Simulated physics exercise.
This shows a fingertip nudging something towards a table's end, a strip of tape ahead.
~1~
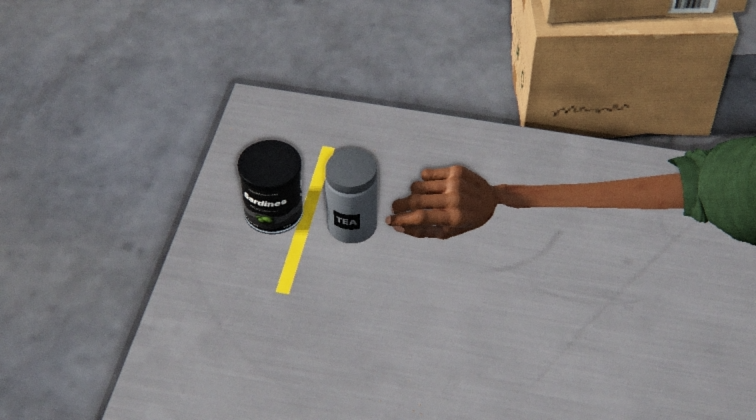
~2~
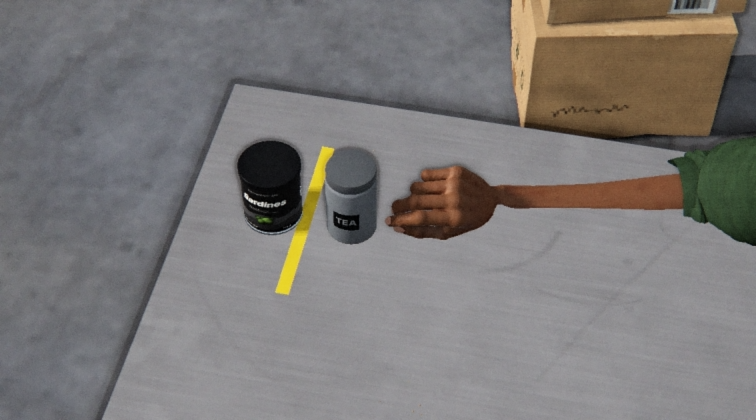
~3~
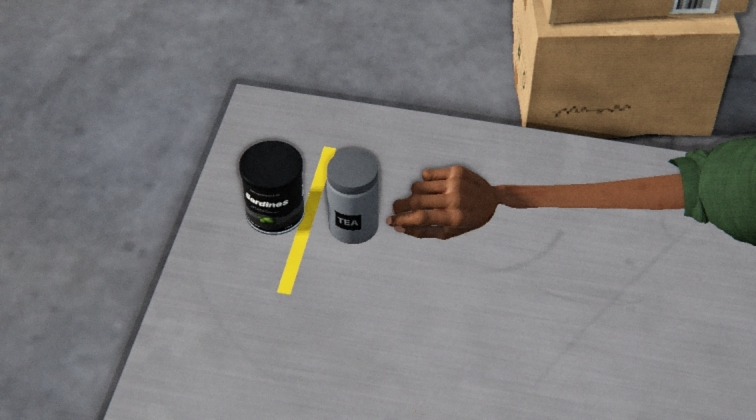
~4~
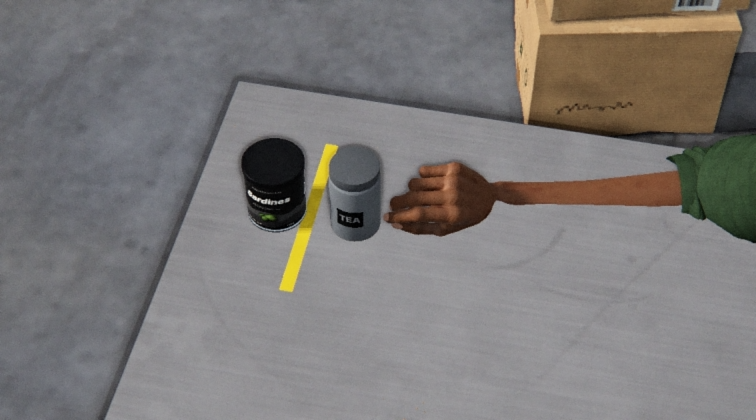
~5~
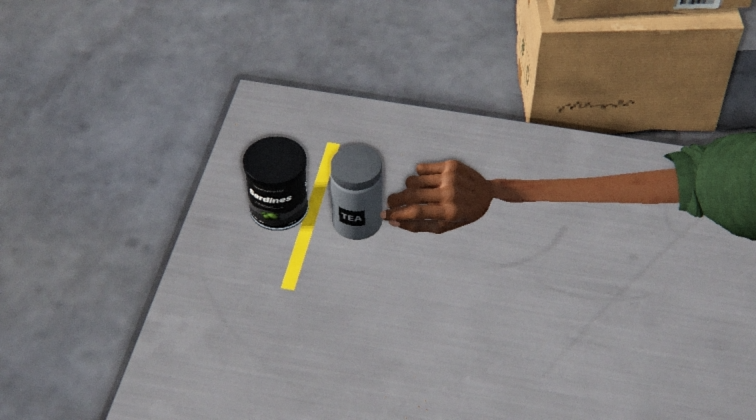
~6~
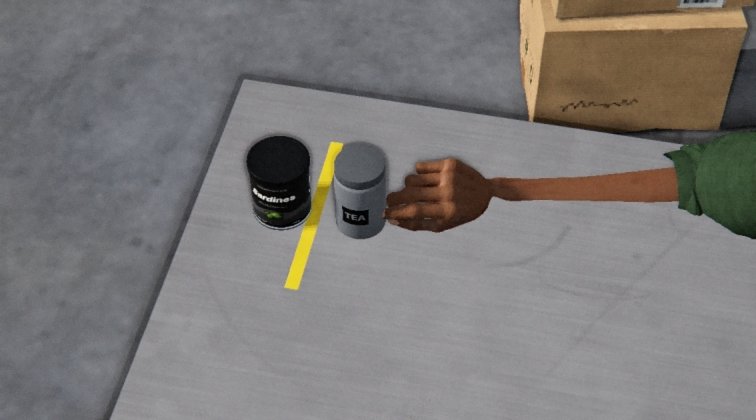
Only the camera moves, drifting very slightly so that the whole view shifts a little to the right and up, while the hand and both containers stay still on the tabletop. A black sardine tin stands left of a yellow tape strip, with a grey tea jar to its right beside a hand in a green sleeve. The grey table is seen from above, cardboard boxes behind.
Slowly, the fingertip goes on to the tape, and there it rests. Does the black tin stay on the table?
Yes, it will rest on the table afterwards.
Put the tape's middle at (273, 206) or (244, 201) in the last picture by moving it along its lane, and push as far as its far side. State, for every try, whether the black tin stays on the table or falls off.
Well, the first time it leaves the tabletop, and the second time it leaves the tabletop.
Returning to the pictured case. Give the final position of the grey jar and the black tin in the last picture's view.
In the last picture they settle around (282, 180) and (228, 175) respectively.
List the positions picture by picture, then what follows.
In the first picture, black tin (272, 188); grey jar (352, 197).
In the second picture, black tin (271, 189); grey jar (351, 197).
In the third picture, black tin (273, 189); grey jar (353, 197).
In the fourth picture, black tin (275, 186); grey jar (355, 195).
In the fifth picture, black tin (277, 184); grey jar (357, 193).
In the sixth picture, black tin (280, 184); grey jar (360, 192).
Then, 0.76 s past the last view, black tin travelled a little near (266, 181).
Then, 1.20 s past the last view, black tin travelled about its own width near (242, 178).
Finally, the black tin remains on top, near (228, 175).
